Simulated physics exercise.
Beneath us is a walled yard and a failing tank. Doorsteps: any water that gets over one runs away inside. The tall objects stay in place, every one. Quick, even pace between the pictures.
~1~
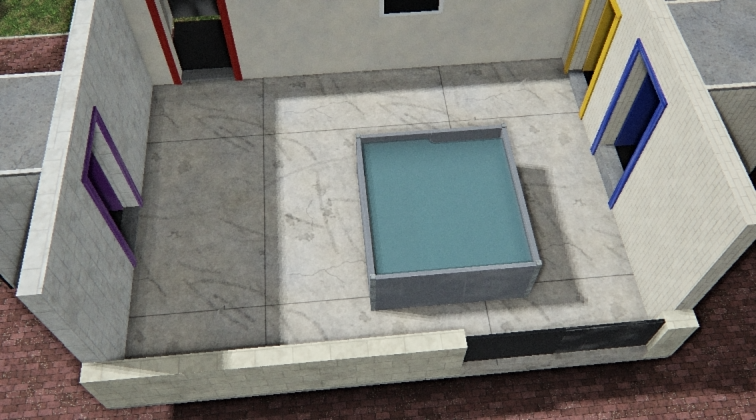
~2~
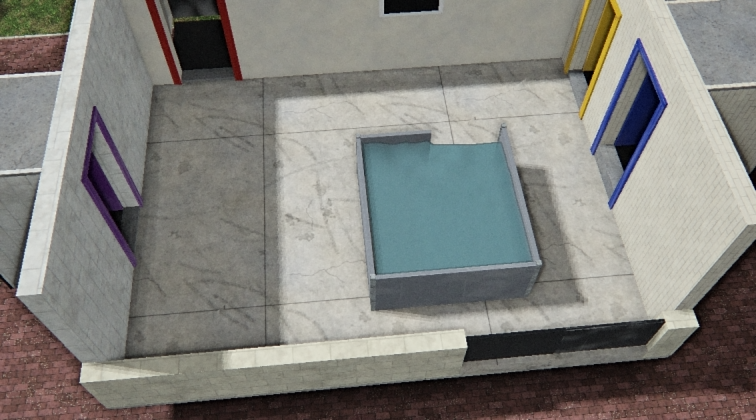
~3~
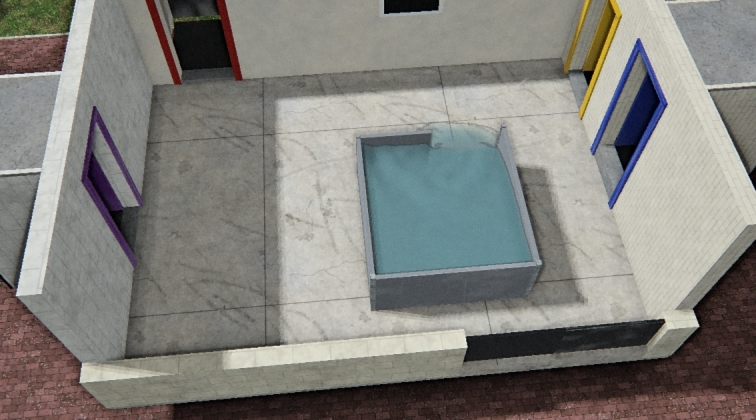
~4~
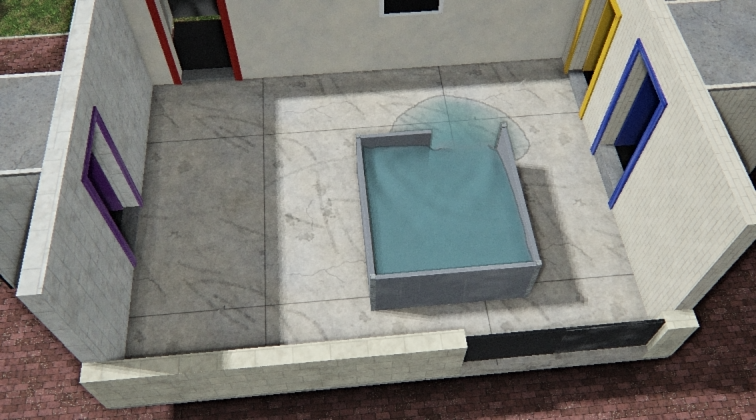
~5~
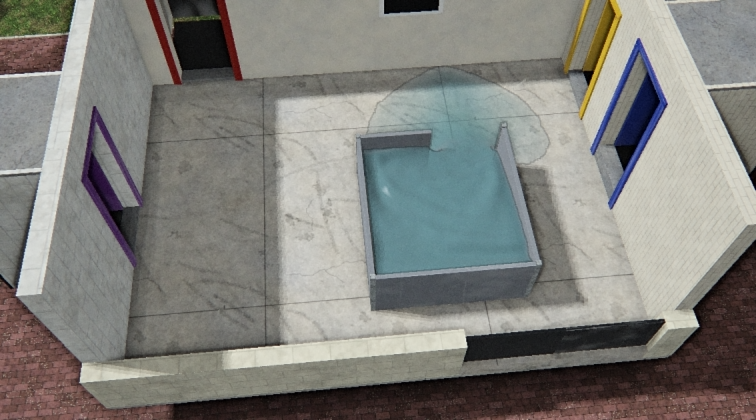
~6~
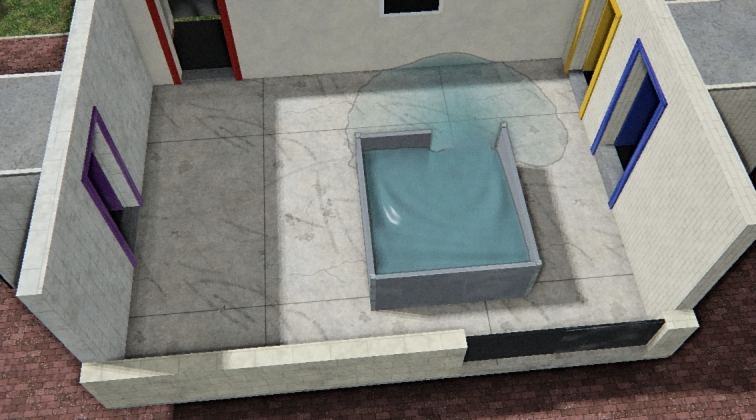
A grey-walled open tank of blue-green water stands right of centre on the pale stone floor of a walled yard, seen from high above by a still camera. A purple-framed opening is on the left, a red one at the back left, and yellow and blue ones on the right. A gap opens in the tank's far side, and water pours out, fanning across the floor toward the back wall while the surface inside ripples.
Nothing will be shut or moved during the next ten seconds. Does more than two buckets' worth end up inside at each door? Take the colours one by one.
The red door yes, more than two; the purple door yes, more than two; the yellow door yes, more than two; the blue door no, two at most.
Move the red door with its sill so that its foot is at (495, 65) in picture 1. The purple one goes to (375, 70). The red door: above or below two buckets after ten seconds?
Here, red overshoots.
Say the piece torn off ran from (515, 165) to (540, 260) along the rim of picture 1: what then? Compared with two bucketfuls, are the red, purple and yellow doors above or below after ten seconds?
Red: Over the line; purple: Over the line; yellow: Over the line.
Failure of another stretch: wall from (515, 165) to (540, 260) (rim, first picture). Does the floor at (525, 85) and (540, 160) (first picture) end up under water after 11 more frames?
In the order asked: The first spot is swamped and the second is swamped.
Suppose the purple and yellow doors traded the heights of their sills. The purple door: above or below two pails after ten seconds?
The purple door remains within bounds, I think.
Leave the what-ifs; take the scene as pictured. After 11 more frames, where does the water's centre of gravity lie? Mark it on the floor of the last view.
Roughly (440, 168).
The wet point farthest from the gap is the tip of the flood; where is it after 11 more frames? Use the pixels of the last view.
Roughly at (164, 88).
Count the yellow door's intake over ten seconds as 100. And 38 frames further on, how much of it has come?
Near 90 %, I'd say.
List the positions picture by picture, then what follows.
The first picture shows the open tank at (443, 200) is whole and still.
In the second picture, the front is at a hidden place, out from the gap on the open tank's far side.
In the third picture, the front is at (431, 128), out from the gap on the open tank's far side.
In the fourth picture, water pours out on the open tank's far side and has run to (440, 99).
In the fifth picture, the front is at (456, 71), out from the gap on the open tank's far side.
In the sixth picture, the front is at (496, 63), out from the gap on the open tank's far side.
A moment on, water covers 25 % of the floor; the red door not reached, the purple door not reached, the yellow door wet at the sill, nothing in, the blue door not reached.
Next, water covers 35 % of the floor; the red door wet at the sill, nothing in, the purple door not reached, the yellow door far over two buckets in, the blue door wet at the sill, nothing in.
Then, water covers 65 % of the floor; the red door wet at the sill, nothing in, the purple door wet at the sill, nothing in, the yellow door far over two buckets in, the blue door wet at the sill, nothing in.
Later, water covers 90 % of the floor; the red door under two buckets in, the purple door under two buckets in, the yellow door far over two buckets in, the blue door wet at the sill, nothing in.
In the end, water covers 95 % of the floor; the red door over two buckets in, the purple door over two buckets in, the yellow door far over two buckets in, the blue door wet at the sill, nothing in.
